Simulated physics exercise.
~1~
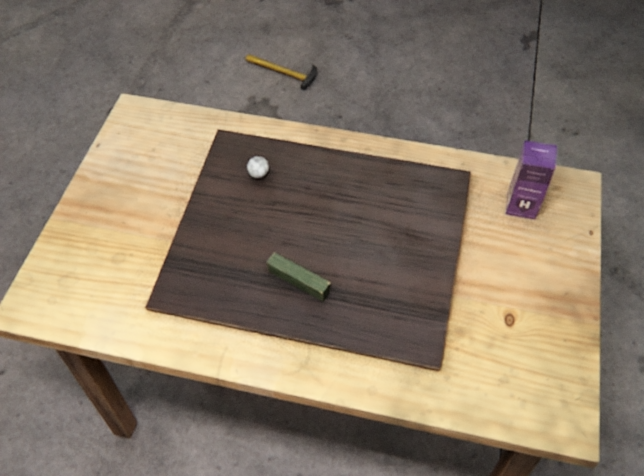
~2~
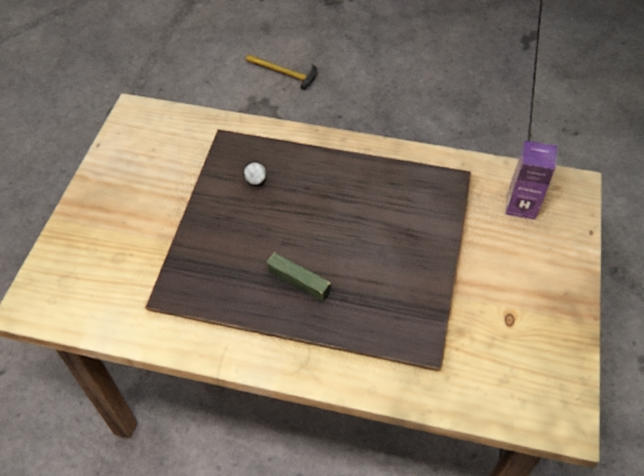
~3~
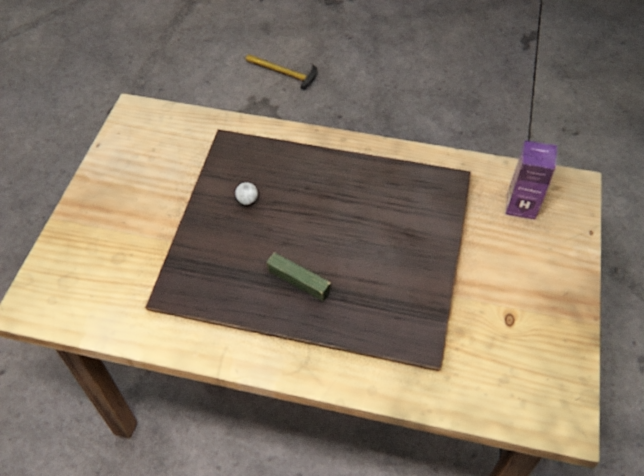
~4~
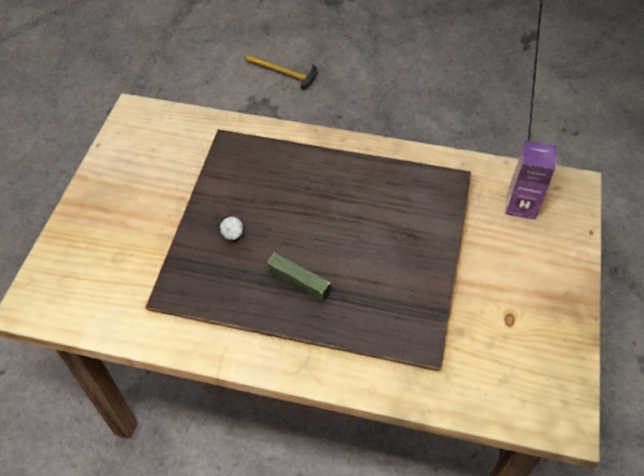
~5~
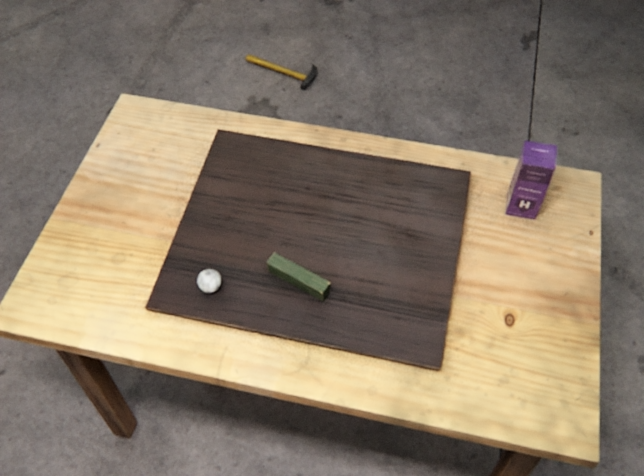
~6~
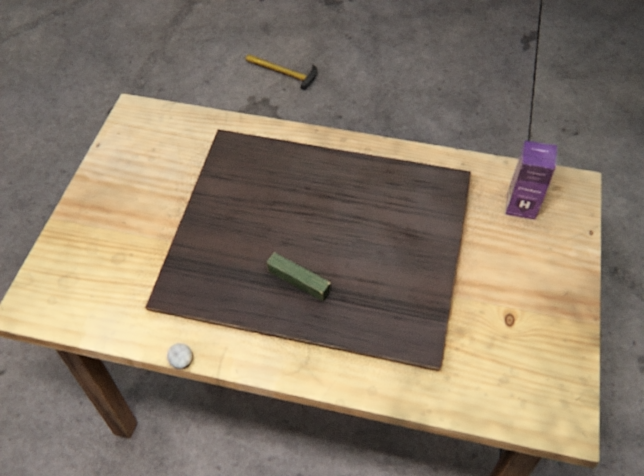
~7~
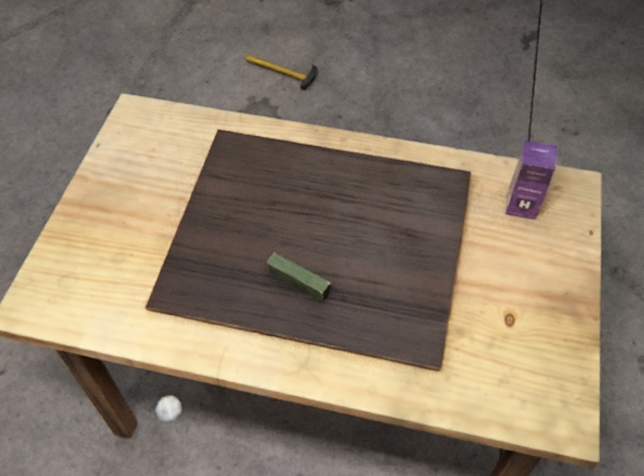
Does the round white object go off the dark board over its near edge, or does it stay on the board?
It goes off the board over the near edge, and it ends up below the front of the tabletop.
To begin with, a small, round white object sits near the far left corner of a dark board on a pale wooden table, with a green block on the board, a purple carton to the right and a hammer on the floor behind. The white object starts slowly toward the near side, drifting slightly left. It picks up speed and passes to the left of the green block, which does not move. It then crosses the board's near edge and continues past the front of the table. At the end it is below the tabletop near the left leg, while the carton still stands in place.
